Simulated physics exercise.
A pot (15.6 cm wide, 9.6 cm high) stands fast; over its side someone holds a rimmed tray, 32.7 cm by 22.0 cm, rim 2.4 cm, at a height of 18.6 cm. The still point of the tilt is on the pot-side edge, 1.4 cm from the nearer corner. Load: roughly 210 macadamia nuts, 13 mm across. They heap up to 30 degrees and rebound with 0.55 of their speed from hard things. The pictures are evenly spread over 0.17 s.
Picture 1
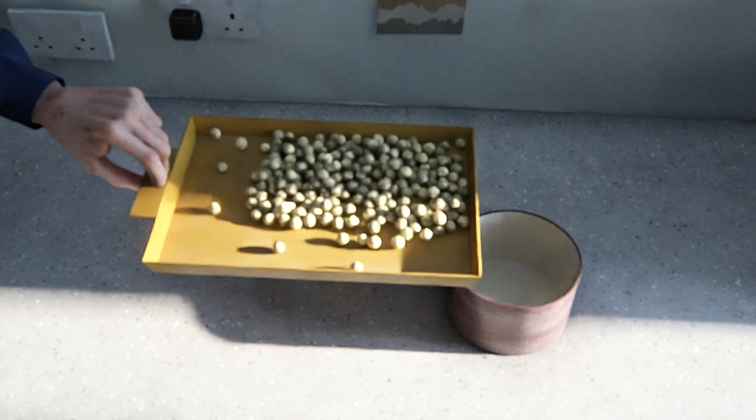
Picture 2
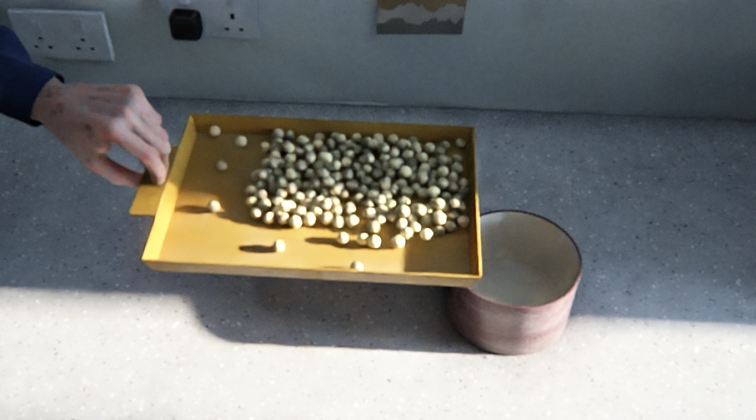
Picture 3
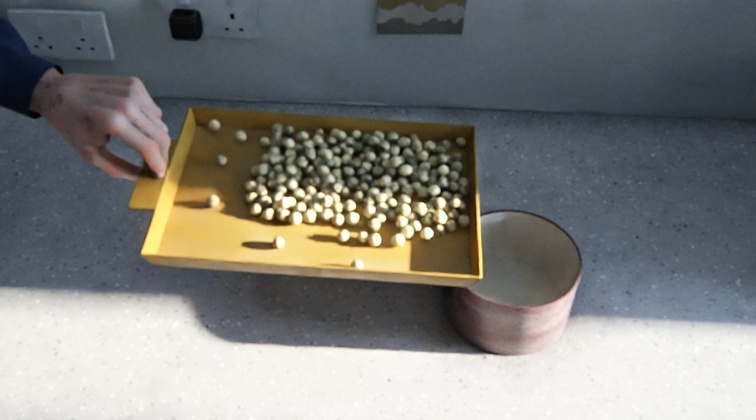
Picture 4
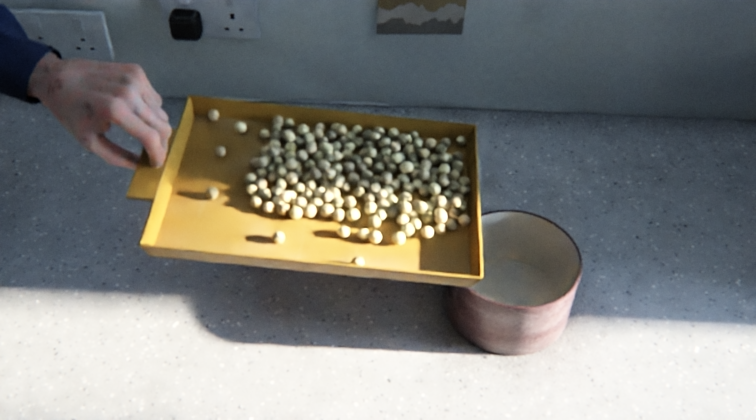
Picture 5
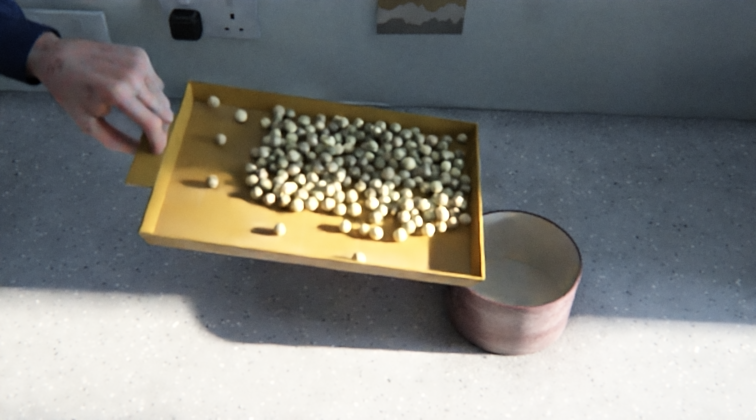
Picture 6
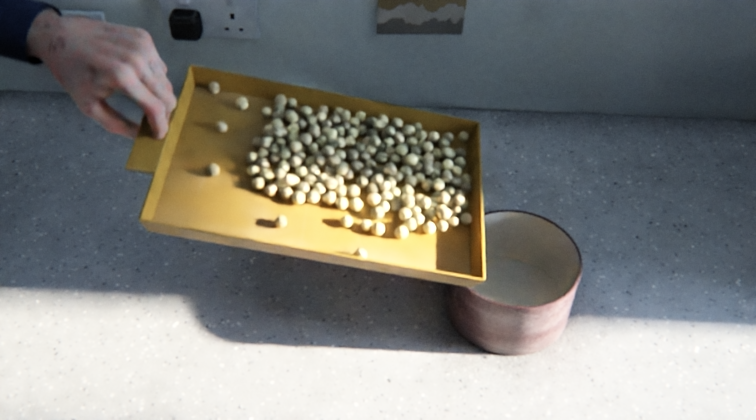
On a speckled grey counter, a hand gradually raises the left side of a yellow tray of round nuts.
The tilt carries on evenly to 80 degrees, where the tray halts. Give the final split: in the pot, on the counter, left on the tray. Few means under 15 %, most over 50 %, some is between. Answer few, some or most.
Pot some, counter most, tray few.
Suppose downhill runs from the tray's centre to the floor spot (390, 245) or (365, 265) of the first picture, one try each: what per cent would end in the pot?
About 0 and 0 per cent.
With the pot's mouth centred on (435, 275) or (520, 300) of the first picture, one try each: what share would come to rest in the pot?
About 0 and 70 per cent.
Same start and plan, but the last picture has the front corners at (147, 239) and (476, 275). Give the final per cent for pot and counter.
Pot 0, counter 100.
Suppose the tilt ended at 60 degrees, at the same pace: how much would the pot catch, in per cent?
Then about 15 per cent.
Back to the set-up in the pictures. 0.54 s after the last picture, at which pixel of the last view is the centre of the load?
Near (484, 196).
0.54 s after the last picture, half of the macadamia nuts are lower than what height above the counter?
Some 24 cm.
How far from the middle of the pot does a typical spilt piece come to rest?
Roughly 22 cm.
Then, 0.32 s after the last picture, tilt 45 degrees; the tray holds 100 %, the pot 0 %.
Then, 0.54 s after the last picture, tilt 68 degrees; the tray holds 90 %, the pot 0 %.
Then, 0.87 s after the last picture, tilt 80 degrees; the tray holds 25 %, the pot 20 %.
In the end, pot 35 %, counter 65 %, tray 0 %.
